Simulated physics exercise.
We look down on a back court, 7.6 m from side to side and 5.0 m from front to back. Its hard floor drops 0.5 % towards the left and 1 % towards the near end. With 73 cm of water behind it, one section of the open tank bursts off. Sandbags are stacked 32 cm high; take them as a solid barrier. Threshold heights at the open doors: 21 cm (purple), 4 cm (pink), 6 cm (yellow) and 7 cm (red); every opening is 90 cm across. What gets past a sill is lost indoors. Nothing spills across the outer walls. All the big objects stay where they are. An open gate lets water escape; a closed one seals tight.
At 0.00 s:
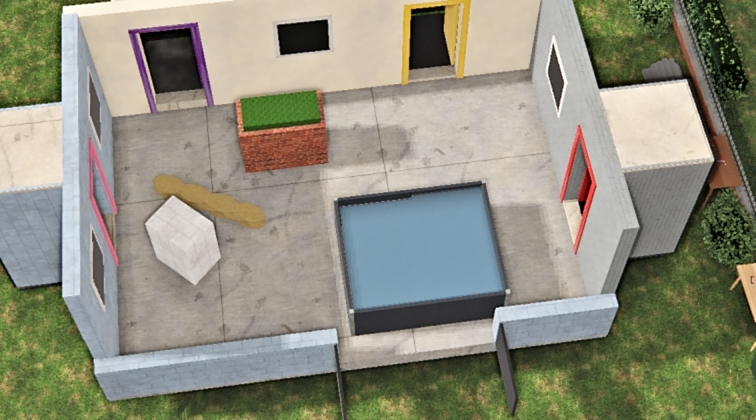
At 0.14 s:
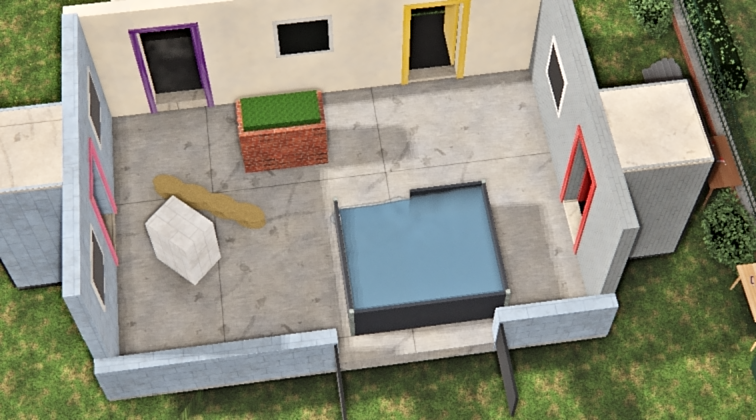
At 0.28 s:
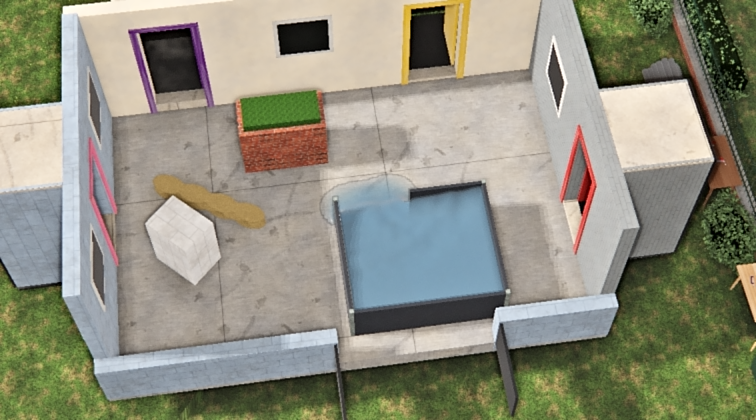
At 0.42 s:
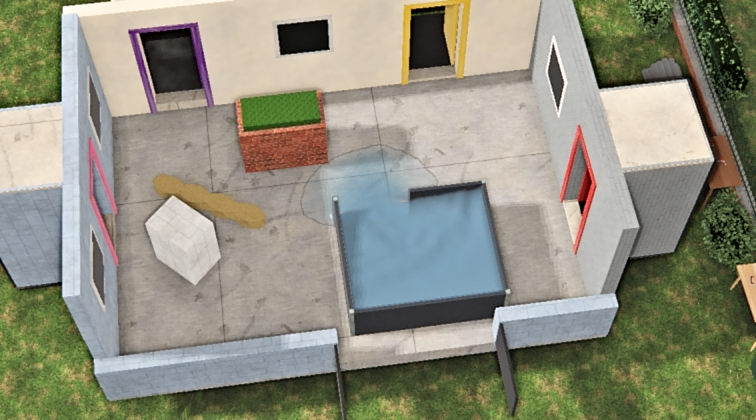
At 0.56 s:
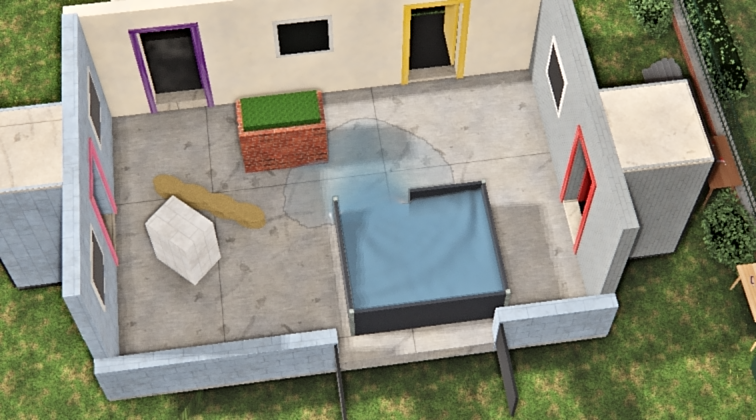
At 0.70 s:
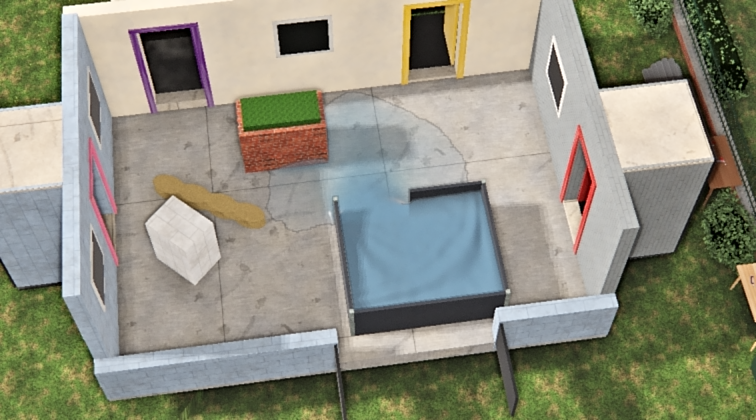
The clip opens on a walled court seen from above, with still blue water in an open dark-sided tank. Part of the tank's far side disappears, and water pours through the gap onto the grey floor. The shallow sheet fans outward, thinning as it spreads past the grass-topped brick planter.
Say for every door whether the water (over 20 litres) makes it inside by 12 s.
Door by door: At the purple door it does not reach the limit; at the pink door it passes the limit; at the yellow door it exceeds the limit; at the red door it goes over the limit.
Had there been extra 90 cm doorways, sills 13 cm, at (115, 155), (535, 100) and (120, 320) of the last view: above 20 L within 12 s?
In that order: Over, above, below.
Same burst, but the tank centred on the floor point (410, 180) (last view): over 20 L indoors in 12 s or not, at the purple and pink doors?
Then: Purple under, pink past it.
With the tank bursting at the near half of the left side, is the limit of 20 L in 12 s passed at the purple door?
Then: Purple not over.
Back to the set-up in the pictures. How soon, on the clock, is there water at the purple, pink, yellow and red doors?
Arrival: Purple 1.8 s, pink 3.4 s, yellow 1.1 s, red 3.4 s.
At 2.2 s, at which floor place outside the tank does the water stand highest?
Near (343, 98).
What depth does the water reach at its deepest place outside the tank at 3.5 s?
Roughly 35 cm.
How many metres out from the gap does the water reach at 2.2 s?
About 4.8 m.
After 1.4 s water covers 25 % of the floor and is deepest (46 cm) near (333, 99); purple door not reached, pink door not reached, yellow door 15 cm at the sill, 4 L in, red door not reached.
After 2.2 s water covers 35 % of the floor and is deepest (44 cm) near (343, 98); purple door 3 cm at the sill, 0 L in, pink door not reached, yellow door 17 cm at the sill, 39 L in, red door not reached.
After 3.5 s water covers 50 % of the floor and is deepest (35 cm) near (113, 125); purple door 17 cm at the sill, 0 L in, pink door 2 cm at the sill, 0 L in, yellow door 13 cm at the sill, 89 L in, red door 3 cm at the sill, 0 L in.
After 7.0 s water covers 90 % of the floor and is deepest (21 cm) near (536, 323); purple door 13 cm at the sill, 2 L in, pink door 6 cm at the sill, 22 L in, yellow door 8 cm at the sill, 128 L in, red door 5 cm at the sill, 0 L in.
After 12.0 s water covers 95 % of the floor and is deepest (14 cm) near (525, 324); purple door 9 cm at the sill, 2 L in, pink door 5 cm at the sill, 37 L in, yellow door 5 cm at the sill, 132 L in, red door 13 cm at the sill, 81 L in.
